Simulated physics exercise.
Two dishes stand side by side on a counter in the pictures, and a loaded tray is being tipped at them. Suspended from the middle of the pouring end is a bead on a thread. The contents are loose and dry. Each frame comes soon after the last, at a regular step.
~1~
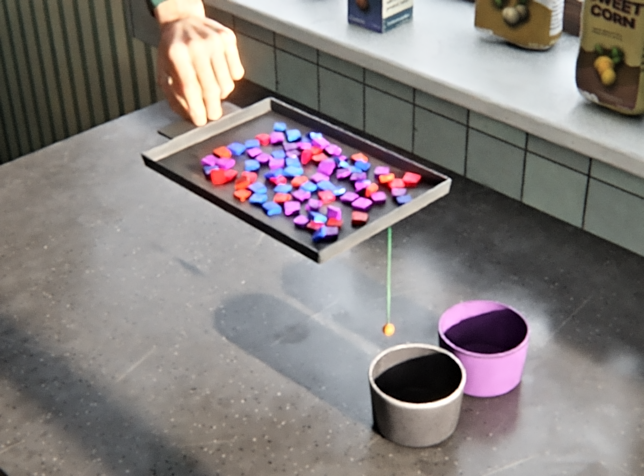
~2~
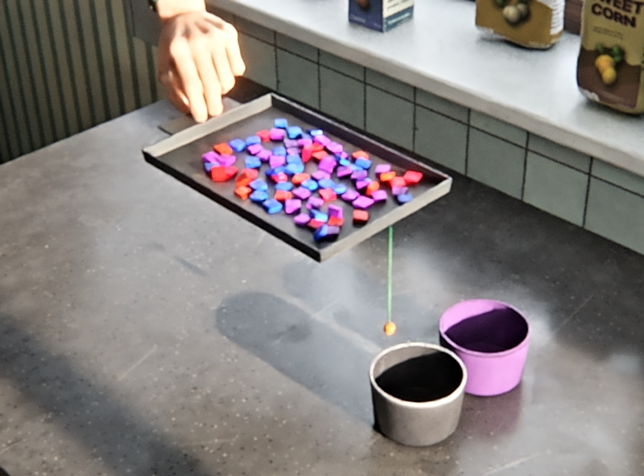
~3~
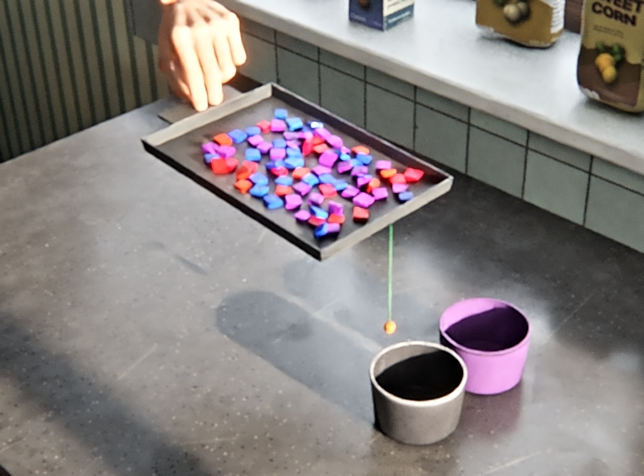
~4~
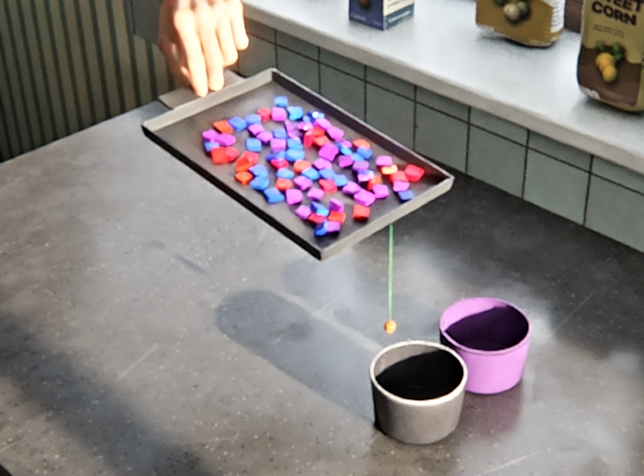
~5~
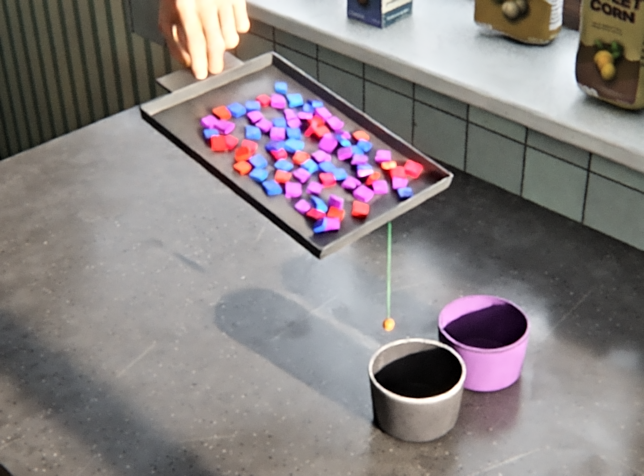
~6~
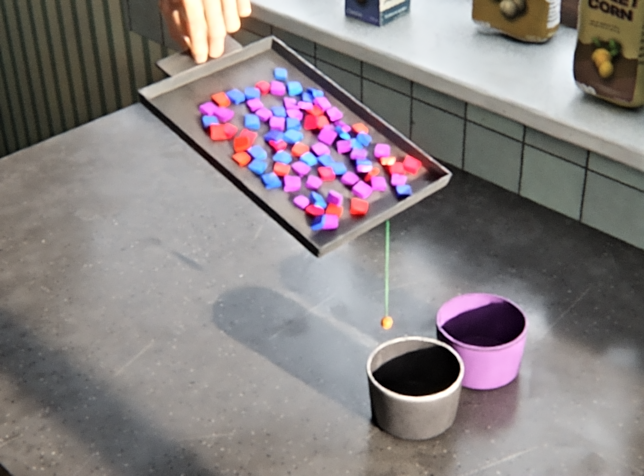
On a dark kitchen counter, a hand steadily raises the back of a tray of red, blue and purple tiles, tilting it gradually toward a gray dish and a purple dish, while an orange bead hangs nearly still.
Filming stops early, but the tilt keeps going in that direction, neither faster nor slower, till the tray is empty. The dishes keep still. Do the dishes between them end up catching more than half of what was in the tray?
Most of it finds a dish.
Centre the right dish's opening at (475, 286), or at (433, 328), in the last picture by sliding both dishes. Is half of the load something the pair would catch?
At place one a lesser share; at place two the greater share.
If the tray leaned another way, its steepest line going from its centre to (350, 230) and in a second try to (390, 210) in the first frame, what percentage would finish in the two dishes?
The first try gives close to 50 percent; the next gives 80 percent.
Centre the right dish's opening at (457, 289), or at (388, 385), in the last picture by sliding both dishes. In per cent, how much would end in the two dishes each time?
Trial 1: 20 percent; trial 2: 40 percent.
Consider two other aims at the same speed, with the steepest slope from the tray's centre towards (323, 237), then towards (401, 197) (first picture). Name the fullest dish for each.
For the first place it's the left-side dish, for the second the right-side dish.
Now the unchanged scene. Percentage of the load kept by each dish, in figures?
Left about 60, right about 10 in a hundred.
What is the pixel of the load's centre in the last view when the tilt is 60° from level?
Roughly (373, 179).
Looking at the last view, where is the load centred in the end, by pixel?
Close to (420, 406), more or less.
Soon, tray tipped steeply; all on the tray.
A while on, tray tipped right over; most on the tray; a stray few in the left dish; a stray few in the right dish; a stray few outside both; a stray few in the air.
Towards the end, tray tipped past a quarter turn; about two thirds in the left dish; a small part in the right dish; about a quarter outside both; a stray few in the air.
Finally, tray tipped past a quarter turn; about two thirds in the left dish; a small part in the right dish; about a quarter outside both; a stray few in the air.
